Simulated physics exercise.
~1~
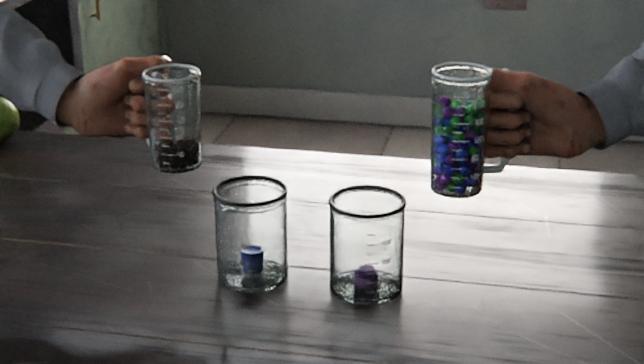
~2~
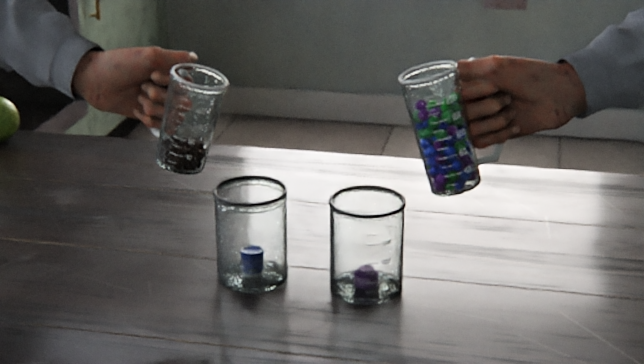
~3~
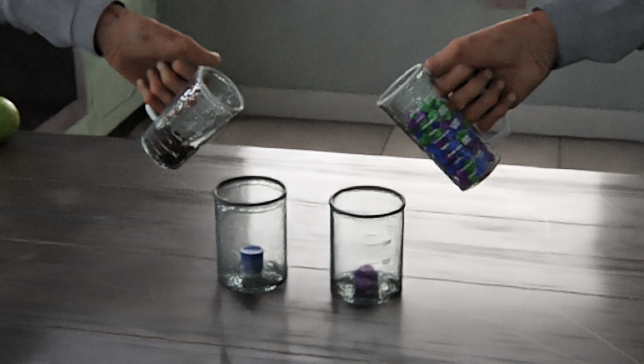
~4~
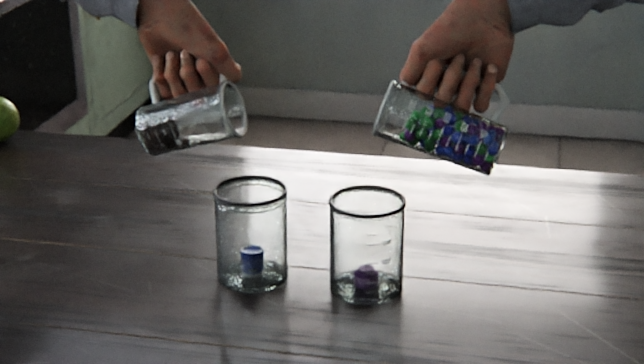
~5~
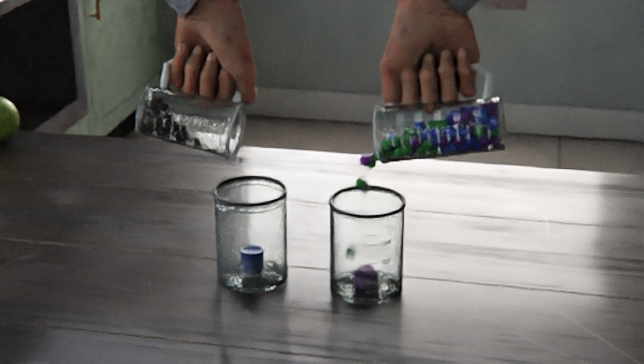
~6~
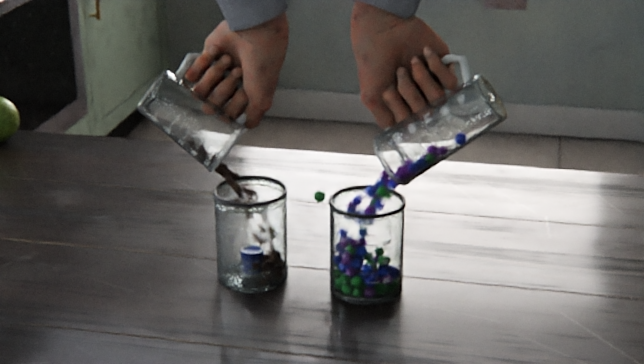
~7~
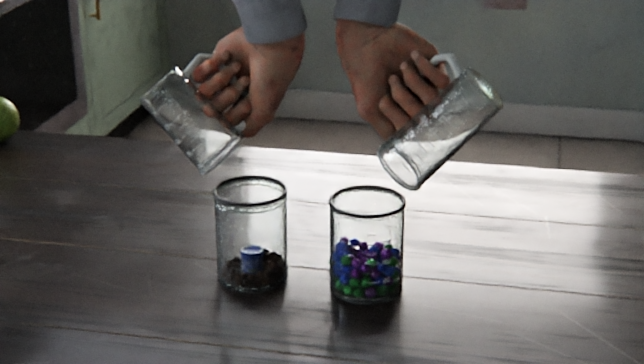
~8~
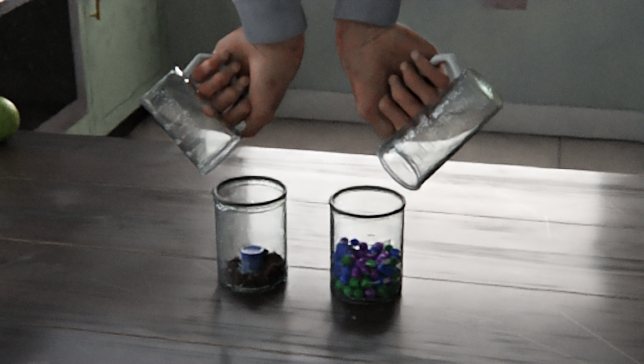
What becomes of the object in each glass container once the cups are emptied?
The blue object on the left still stands above the dark pile around it, while the purple object on the right ends up hidden under the colourful pieces.
